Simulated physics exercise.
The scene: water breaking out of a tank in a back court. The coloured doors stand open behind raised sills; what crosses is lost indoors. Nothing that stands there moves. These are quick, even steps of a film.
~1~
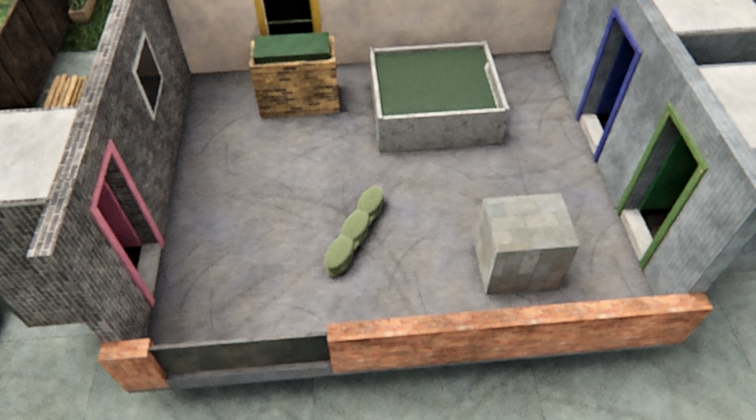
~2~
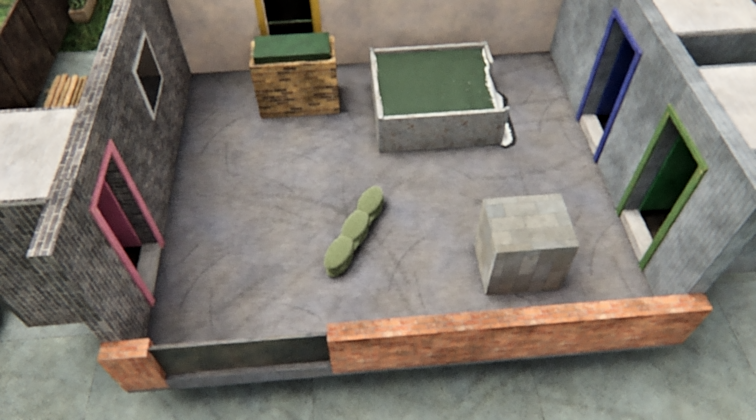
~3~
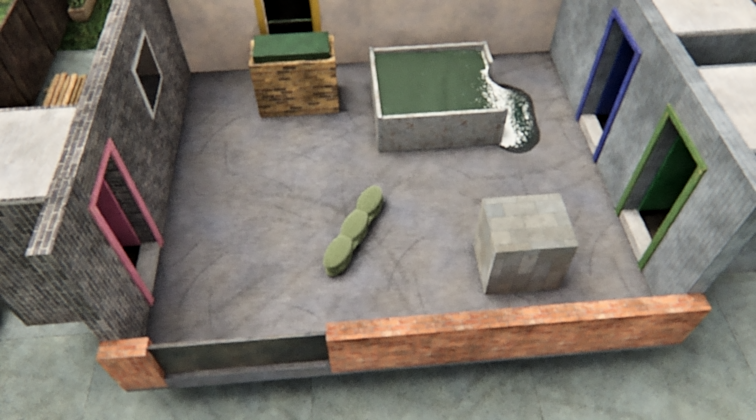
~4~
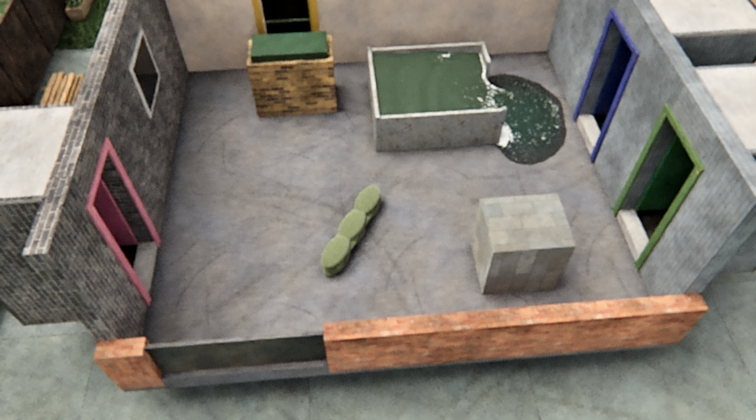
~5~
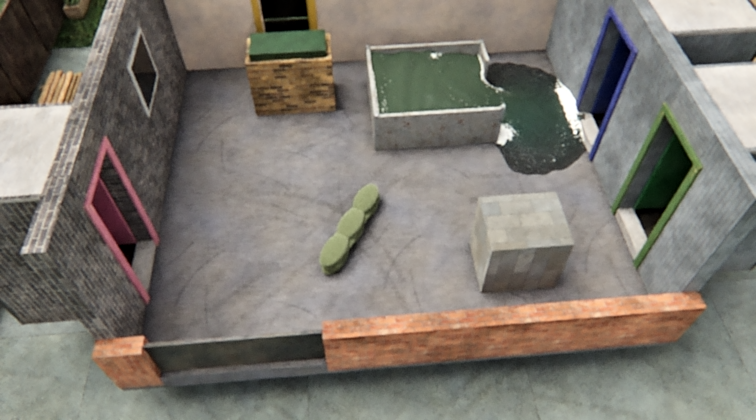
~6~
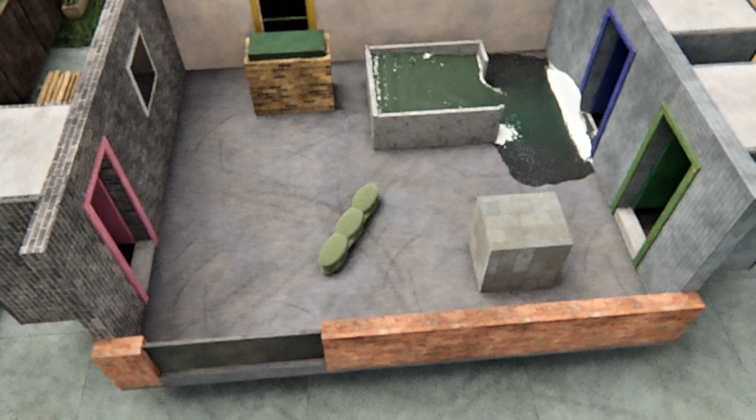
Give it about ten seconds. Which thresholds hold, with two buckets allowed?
The blue door takes more than that; the green door stays under that; the yellow door stays under that; the pink door stays under that.
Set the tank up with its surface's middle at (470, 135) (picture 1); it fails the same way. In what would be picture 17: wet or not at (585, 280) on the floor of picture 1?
At that place: Wet.
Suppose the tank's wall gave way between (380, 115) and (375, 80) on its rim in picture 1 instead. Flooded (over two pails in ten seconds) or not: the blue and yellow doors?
One by one: Blue door is under, yellow door holds.
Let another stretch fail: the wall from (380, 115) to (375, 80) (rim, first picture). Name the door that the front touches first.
The one in pink.
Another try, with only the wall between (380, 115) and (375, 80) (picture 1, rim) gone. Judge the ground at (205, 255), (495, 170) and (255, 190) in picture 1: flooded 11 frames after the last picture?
In that order: Flooded, not flooded, under water.
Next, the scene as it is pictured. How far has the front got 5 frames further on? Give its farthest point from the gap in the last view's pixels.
Near (616, 246).
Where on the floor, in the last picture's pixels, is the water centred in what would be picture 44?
Close to (440, 162).
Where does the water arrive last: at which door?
It is the door marked pink.
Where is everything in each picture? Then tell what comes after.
The first picture shows the open tank at (436, 82) is whole and still.
In the second picture, the front is at (510, 143), out from the gap at (493, 106).
In the third picture, the front is at (528, 147), out from the gap at (492, 108).
In the fourth picture, water pours out at (490, 109) and has run to (556, 102).
In the fifth picture, water pours out at (488, 108) and has run to (583, 146).
In the sixth picture, the front is at (591, 166), out from the gap at (487, 108).
A moment on, water covers 15 % of the floor; the blue door over two buckets in, the green door wet at the sill, nothing in, the yellow door not reached, the pink door not reached.
Next, water covers 20 % of the floor; the blue door far over two buckets in, the green door wet at the sill, nothing in, the yellow door not reached, the pink door not reached.
Then, water covers 35 % of the floor; the blue door far over two buckets in, the green door wet at the sill, nothing in, the yellow door wet at the sill, nothing in, the pink door not reached.
Later, water covers 70 % of the floor; the blue door far over two buckets in, the green door wet at the sill, nothing in, the yellow door wet at the sill, nothing in, the pink door wet at the sill, nothing in.
In the end, water covers 90 % of the floor; the blue door far over two buckets in, the green door wet at the sill, nothing in, the yellow door wet at the sill, nothing in, the pink door wet at the sill, nothing in.
